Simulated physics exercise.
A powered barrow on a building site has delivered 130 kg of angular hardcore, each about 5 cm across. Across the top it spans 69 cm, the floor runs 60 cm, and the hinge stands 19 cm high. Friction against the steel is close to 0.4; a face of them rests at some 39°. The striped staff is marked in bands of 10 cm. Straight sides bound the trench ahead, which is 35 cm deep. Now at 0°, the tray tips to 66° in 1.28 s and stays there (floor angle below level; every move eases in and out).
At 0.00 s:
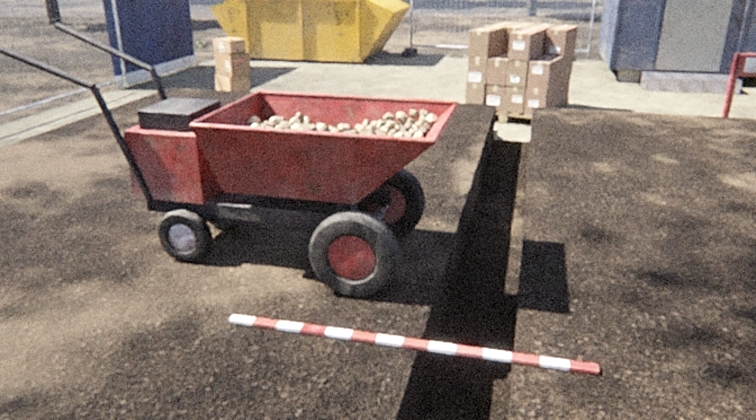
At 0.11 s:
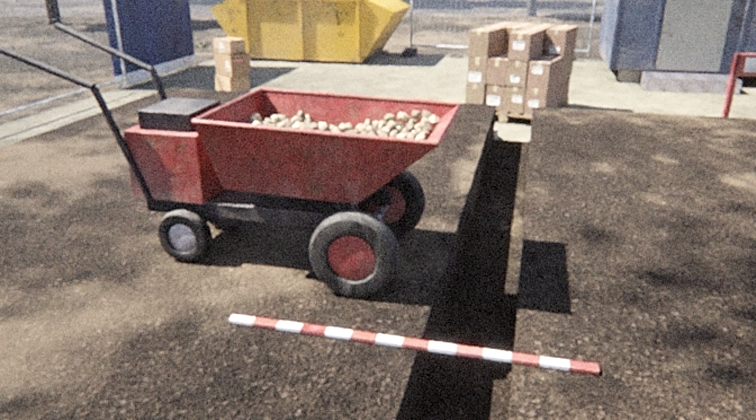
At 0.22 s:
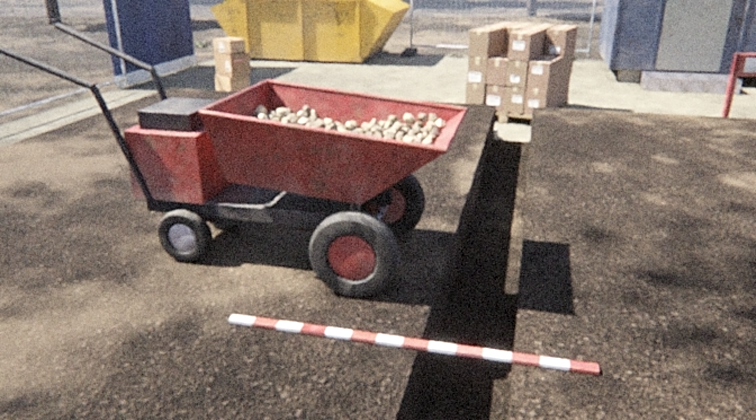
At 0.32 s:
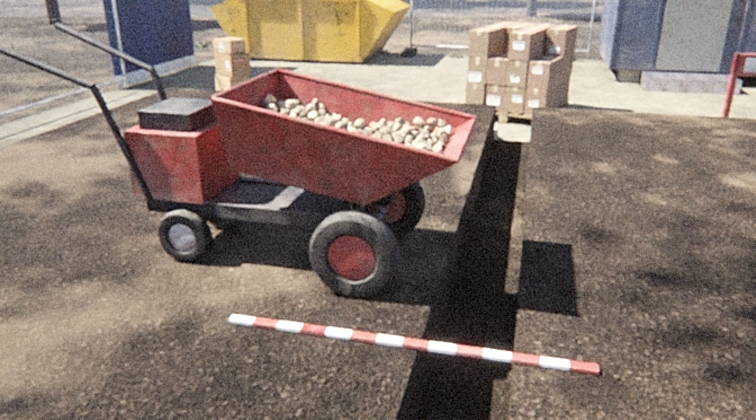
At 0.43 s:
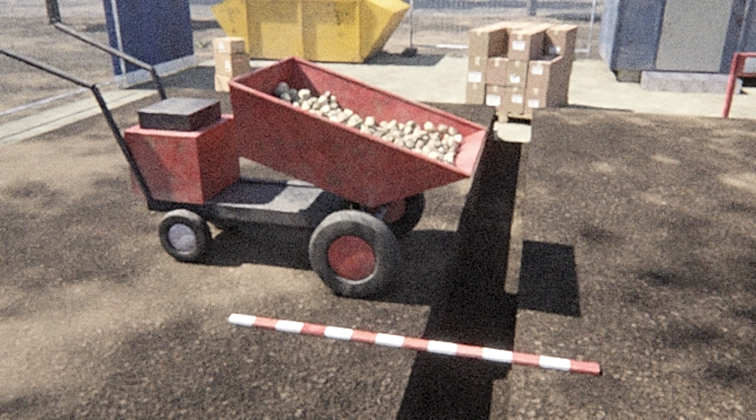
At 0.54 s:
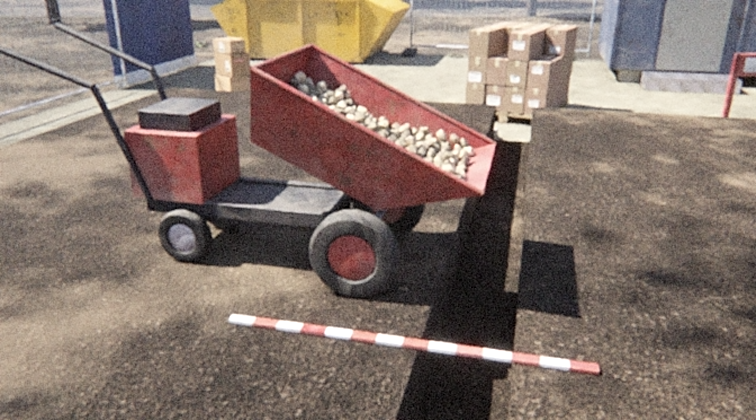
A red powered barrow raising the back of its stone-filled tray, tilting it steadily down to the right beside a dark trench.
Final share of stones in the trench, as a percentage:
16 per cent.
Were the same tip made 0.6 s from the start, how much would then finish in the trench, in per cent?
With that change, it comes to around 20 per cent.
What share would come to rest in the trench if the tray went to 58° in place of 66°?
With that change, near 35 per cent.
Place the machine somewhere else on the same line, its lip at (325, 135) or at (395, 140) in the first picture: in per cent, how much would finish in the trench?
Result: Close to 55 then close to 90 per cent.
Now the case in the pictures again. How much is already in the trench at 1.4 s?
Some 5 per cent.
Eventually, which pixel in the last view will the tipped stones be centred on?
The resting stones are centred at roughly (549, 280).
After 1.0 s the floor is at 56°; 100 % in the tray; the foremost stones are at (492, 231).
After 1.4 s the floor is at 66°; 85 % in the tray, 4 % in the trench, 11 % past the trench; the foremost stones are at (559, 277).
After 1.7 s the floor is at 66°; 47 % in the tray, 10 % in the trench, 43 % past the trench; the foremost stones are at (651, 293).
After 3.7 s the floor is at 66°; 37 % in the tray, 16 % in the trench, 47 % past the trench; the foremost stones are at (692, 307).
